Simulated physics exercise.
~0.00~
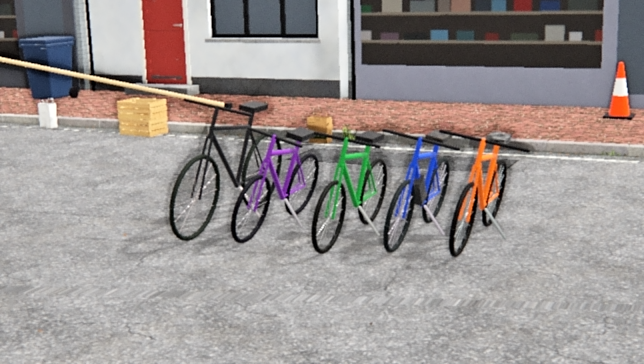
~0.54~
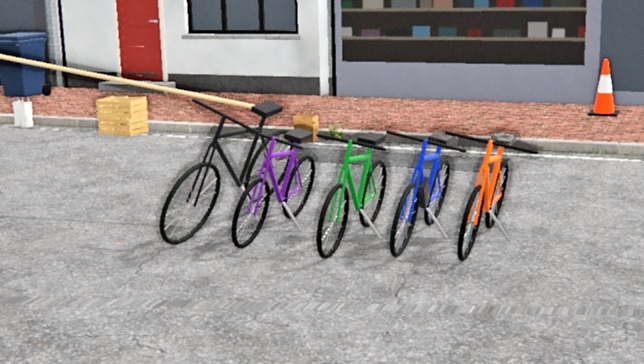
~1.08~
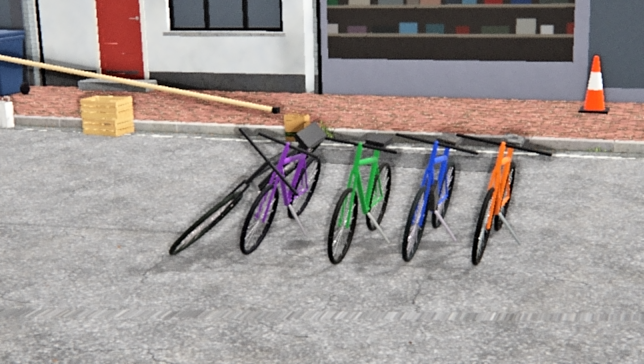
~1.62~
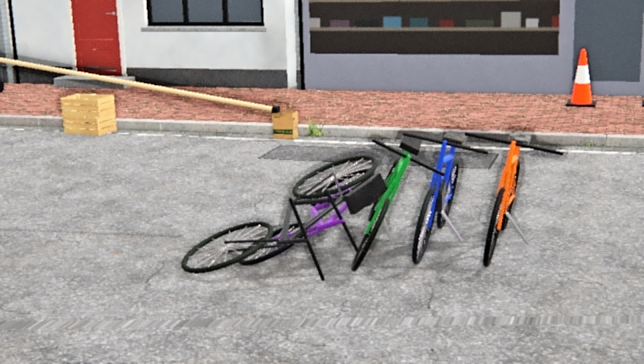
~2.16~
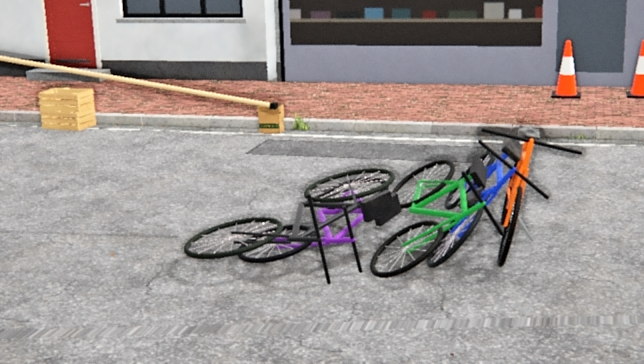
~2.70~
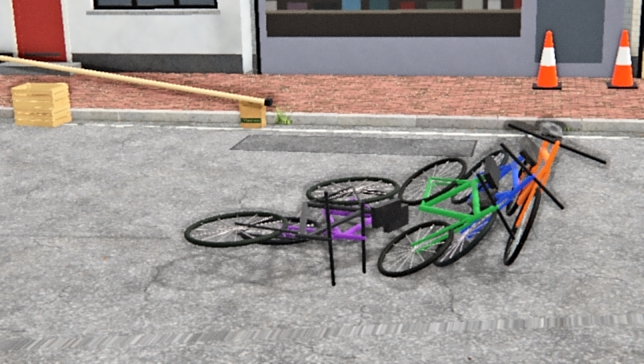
In this clip, a wooden pole pushes the black bicycle at the left of a row of five, and it topples rightward into the purple one, which falls against the green, then the blue; these end up collapsed together, with the orange bicycle tilted but still propped upright at the right.
